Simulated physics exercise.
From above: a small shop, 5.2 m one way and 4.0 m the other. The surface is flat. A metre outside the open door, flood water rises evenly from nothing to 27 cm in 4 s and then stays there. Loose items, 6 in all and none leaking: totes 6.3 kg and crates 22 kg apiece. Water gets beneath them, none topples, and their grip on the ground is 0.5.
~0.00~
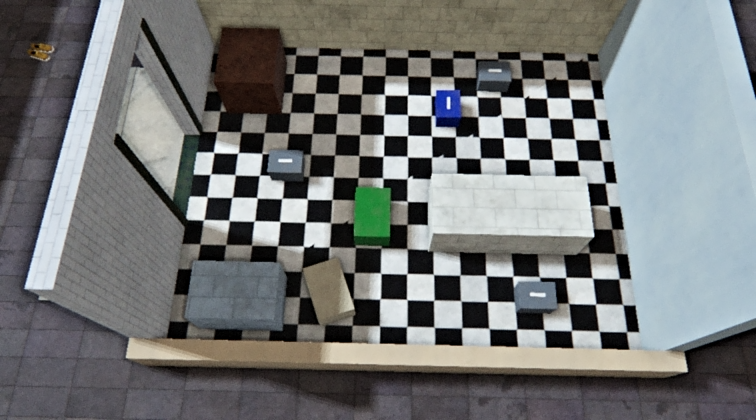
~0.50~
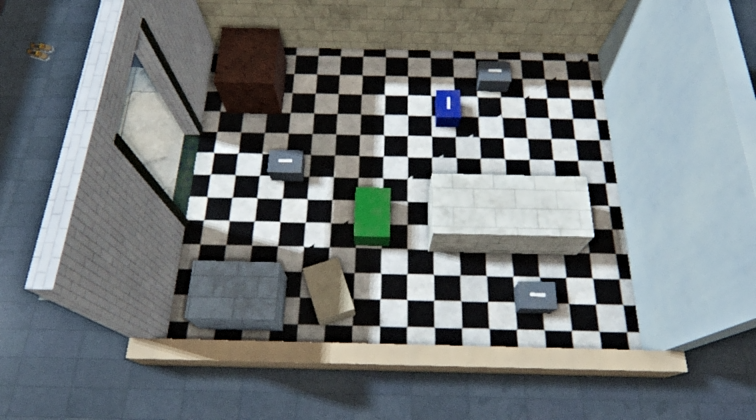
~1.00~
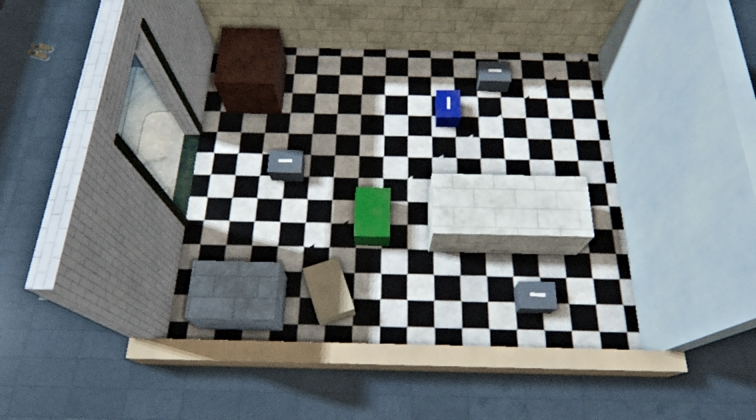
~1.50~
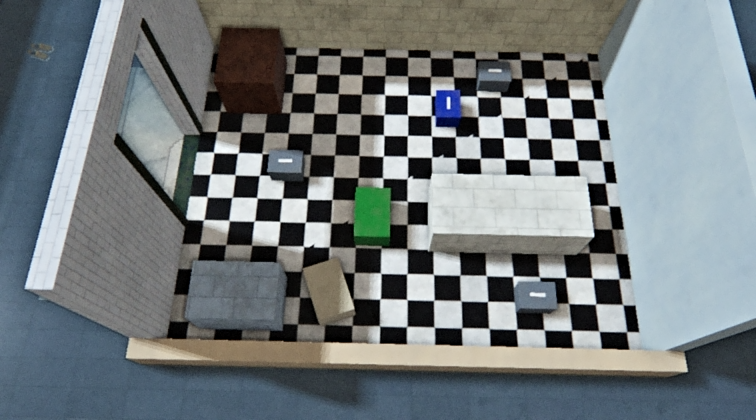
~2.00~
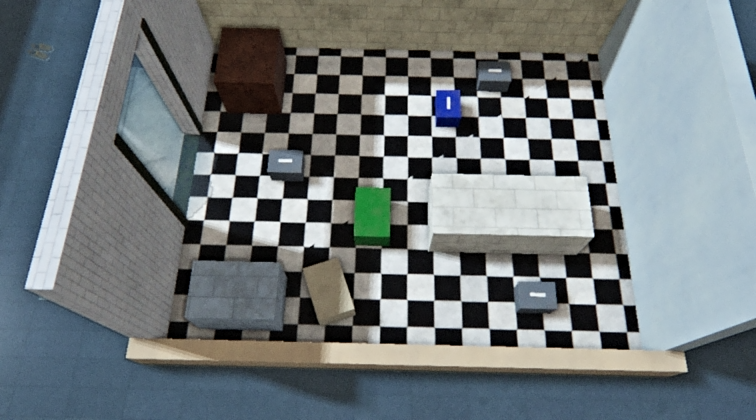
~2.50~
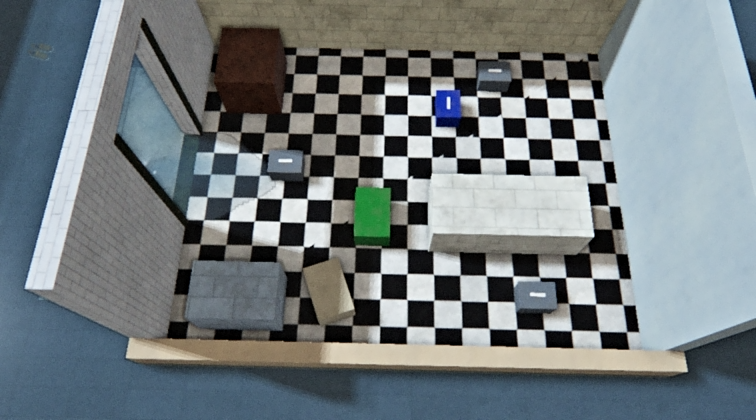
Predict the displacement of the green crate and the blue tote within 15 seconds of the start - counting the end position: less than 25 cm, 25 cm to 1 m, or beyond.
The green crate travels far, the blue tote gets carried off.
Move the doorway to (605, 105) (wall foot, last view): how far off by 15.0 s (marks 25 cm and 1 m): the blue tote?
In that case the blue tote ends far away.
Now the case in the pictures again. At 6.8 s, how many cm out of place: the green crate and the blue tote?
Roughly 50 and 150 cm by then.
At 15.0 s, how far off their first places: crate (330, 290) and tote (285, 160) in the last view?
In that order: 50 cm, 250 cm.
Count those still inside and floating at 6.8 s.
2 of them.
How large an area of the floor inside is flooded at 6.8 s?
Some 17 m2.
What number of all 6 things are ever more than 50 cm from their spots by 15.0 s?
I count 5.
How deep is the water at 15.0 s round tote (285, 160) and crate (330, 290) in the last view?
Roughly 15 and 12 cm.
After 3.5 s the green crate is near (373, 212), 0.0 m from its start, aground; the blue tote is near (449, 104), 0.0 m from its start, aground; 0 afloat.
After 6.8 s the green crate is near (413, 217), 0.5 m from its start, aground; the blue tote is near (583, 96), 1.7 m from its start, aground; 2 afloat.
After 11.0 s the green crate is near (413, 213), 0.5 m from its start, afloat; the blue tote is near (611, 206), 2.3 m from its start, afloat; 5 afloat.
After 15.0 s the green crate is near (566, 97), 2.8 m from its start, afloat; the blue tote is near (471, 288), 2.4 m from its start, afloat; 6 afloat.
